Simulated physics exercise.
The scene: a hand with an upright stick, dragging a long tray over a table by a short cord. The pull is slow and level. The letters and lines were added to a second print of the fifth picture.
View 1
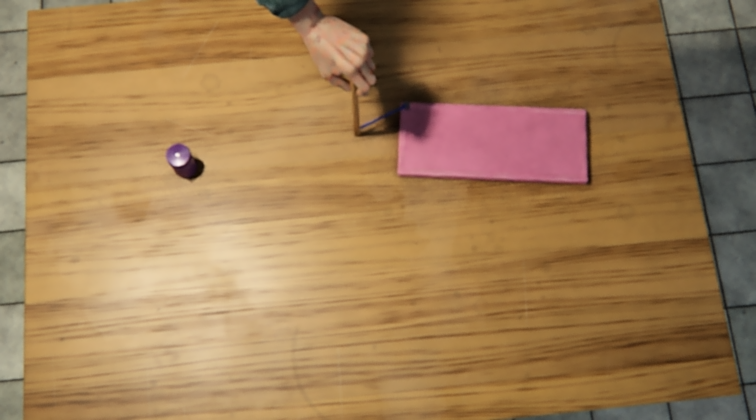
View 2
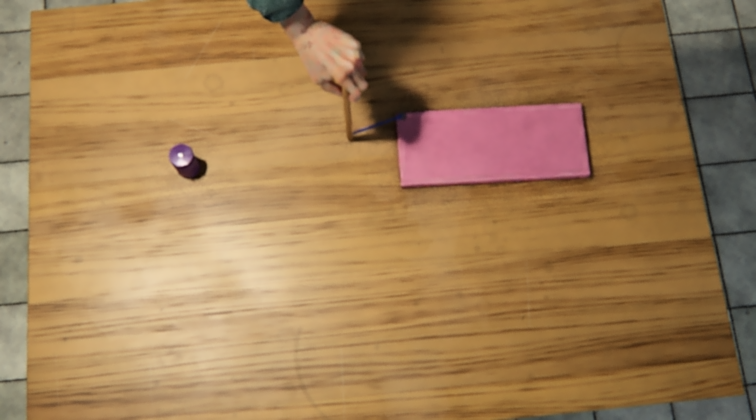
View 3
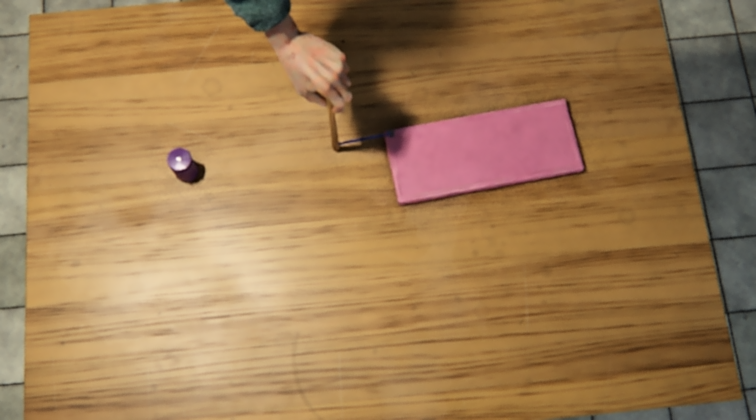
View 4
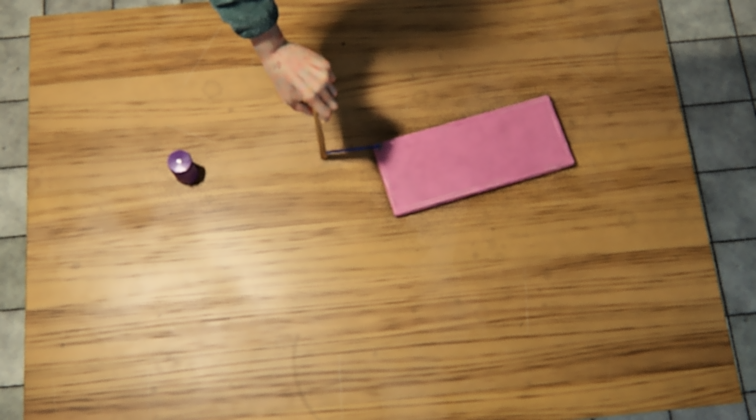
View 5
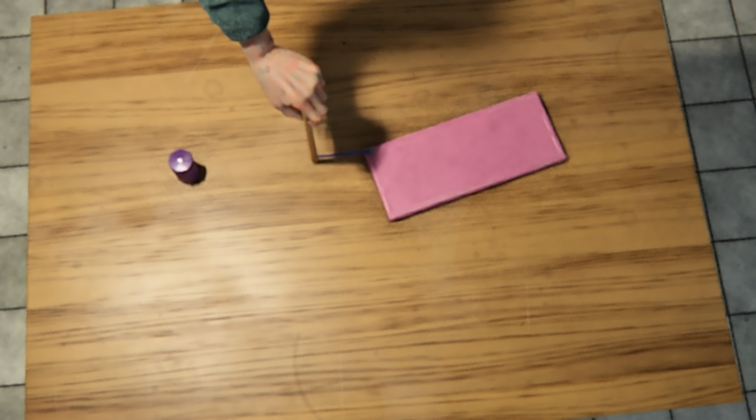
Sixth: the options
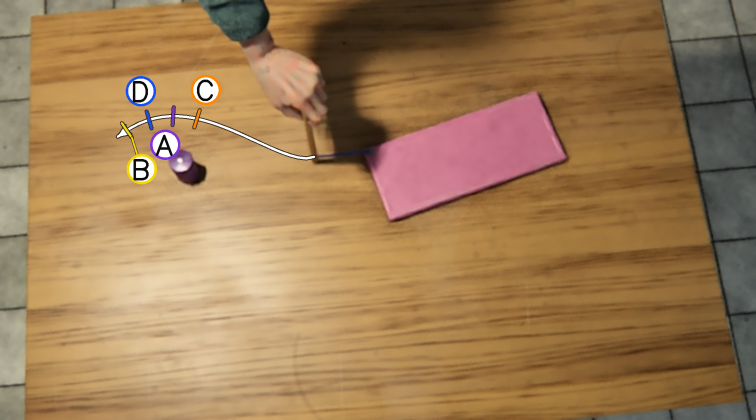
A wooden table on a grey tiled floor is seen from directly above, in a view that stays still. A small purple candle stands on the left, while a hand in a green sleeve at the top holds an upright stick, joined by a short cord to a long pink tray on the right. The hand moves slowly left and slightly down, dragging the tray, which turns counterclockwise as it slides.
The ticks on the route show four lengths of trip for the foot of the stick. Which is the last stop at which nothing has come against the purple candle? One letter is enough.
It should halt at D.
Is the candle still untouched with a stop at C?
Yes.
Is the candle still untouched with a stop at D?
For that mark, yes.
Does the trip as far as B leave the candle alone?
For that mark, no.
On the marked copy, A at (173, 116); B at (127, 130); C at (197, 119); D at (149, 120); the route from (314, 157) via (217, 125) to (118, 137).
Taking D. A third of the way, foot of the stick (256, 142), middle of the tray (406, 152).
Two thirds of the way, foot of the stick (200, 120), middle of the tray (347, 143).
When it is over, foot of the stick (150, 121), middle of the tray (298, 136); nothing has been touched.
As for the rest, A is safe but short; B is too far, the candle has been hit; C is safe but short.
